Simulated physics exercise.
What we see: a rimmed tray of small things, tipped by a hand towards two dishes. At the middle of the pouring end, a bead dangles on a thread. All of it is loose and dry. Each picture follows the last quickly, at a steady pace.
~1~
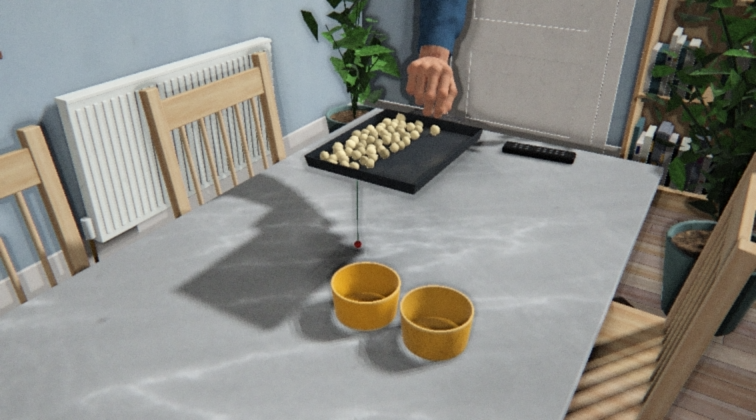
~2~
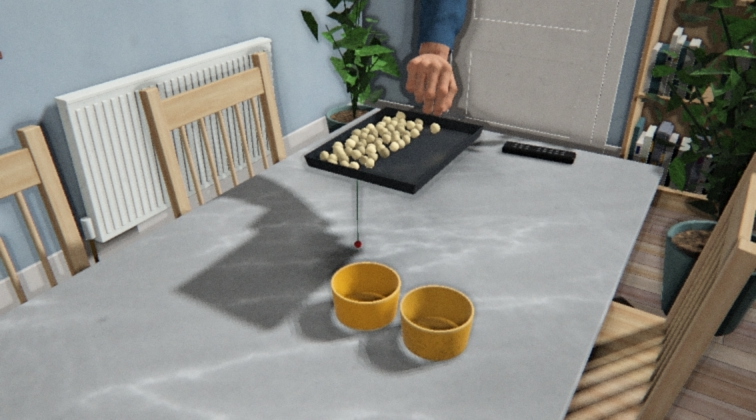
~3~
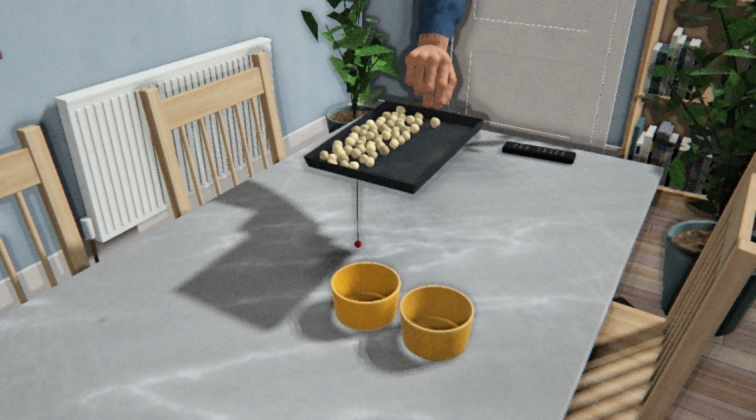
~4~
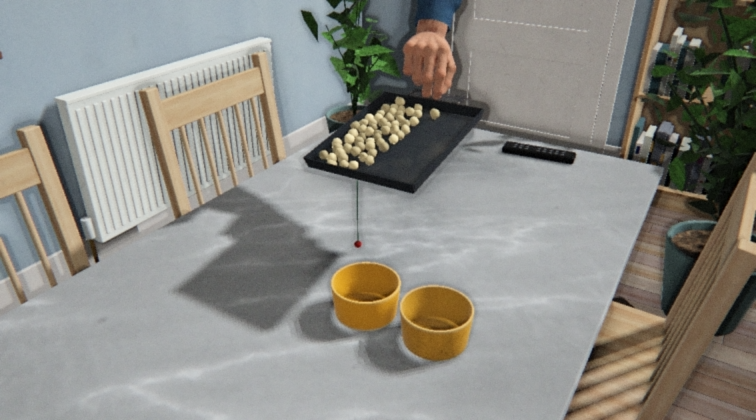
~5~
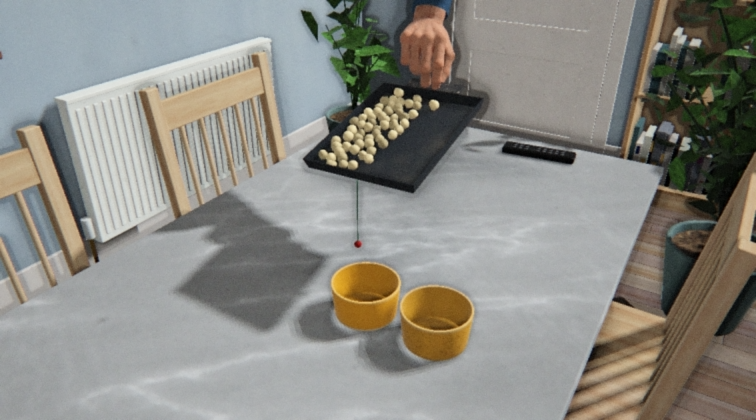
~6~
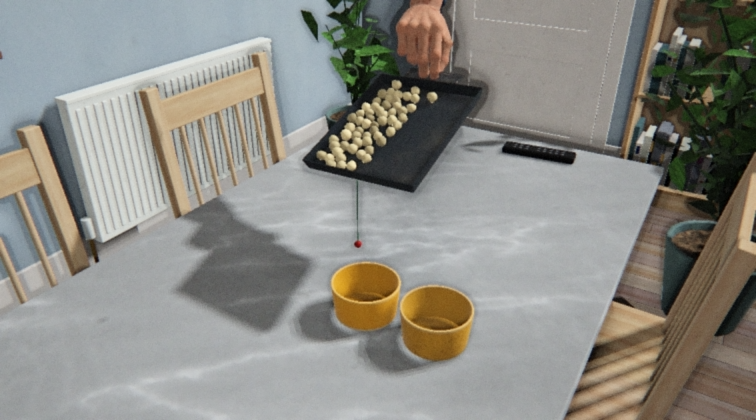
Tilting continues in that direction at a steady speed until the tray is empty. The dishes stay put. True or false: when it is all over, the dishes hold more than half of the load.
False.
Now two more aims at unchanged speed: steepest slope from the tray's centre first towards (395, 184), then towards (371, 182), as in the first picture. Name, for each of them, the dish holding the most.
I'd say the one to the left first, then the one to the left.
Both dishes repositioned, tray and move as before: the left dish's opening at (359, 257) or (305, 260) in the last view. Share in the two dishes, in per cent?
You'd get 10 in a hundred the first time and 80 in a hundred the second.
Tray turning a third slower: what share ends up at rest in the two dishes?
That comes out at roughly 20 per cent.
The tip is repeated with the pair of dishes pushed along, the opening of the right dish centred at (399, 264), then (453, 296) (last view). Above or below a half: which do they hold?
Placing 1: A minority of it. Placing 2: A minority of it.
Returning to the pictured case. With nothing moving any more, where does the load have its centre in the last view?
Near pixel (304, 303).
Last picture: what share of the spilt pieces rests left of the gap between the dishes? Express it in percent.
Some 100 %.
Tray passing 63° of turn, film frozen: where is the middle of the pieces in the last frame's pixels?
Somewhere about pixel (341, 144).
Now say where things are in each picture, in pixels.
In the first frame, corners of the pouring end (308, 155) and (414, 183), level; middle of the load (379, 142), macadamia nuts; left dish (347, 313); right dish (420, 341); bead on its thread (358, 244).
In the second frame, corners of the pouring end (308, 155) and (414, 183), level; middle of the load (379, 141).
In the third frame, corners of the pouring end (307, 156) and (413, 183), tipped barely, level across its low end; middle of the load (378, 138).
In the fourth frame, corners of the pouring end (307, 157) and (413, 183), tipped a little, level across its low end; middle of the load (378, 133).
In the fifth frame, corners of the pouring end (306, 158) and (412, 183), tipped a little, level across its low end; middle of the load (377, 129).
In the sixth frame, corners of the pouring end (306, 158) and (411, 183), tipped clearly, level across its low end; middle of the load (375, 125); left dish (347, 313); right dish (420, 341).
Just after the last frame, tray tipped steeply; every one on the tray.
A moment on, tray tipped past a quarter turn; roughly half on the tray; about a tenth outside both; roughly a third in the air.
Further on, tray tipped past a quarter turn; roughly a quarter in the left dish; the larger part outside both.
When it is over, tray tipped past a quarter turn; not one in the right dish; roughly a quarter in the left dish; the larger part outside both.
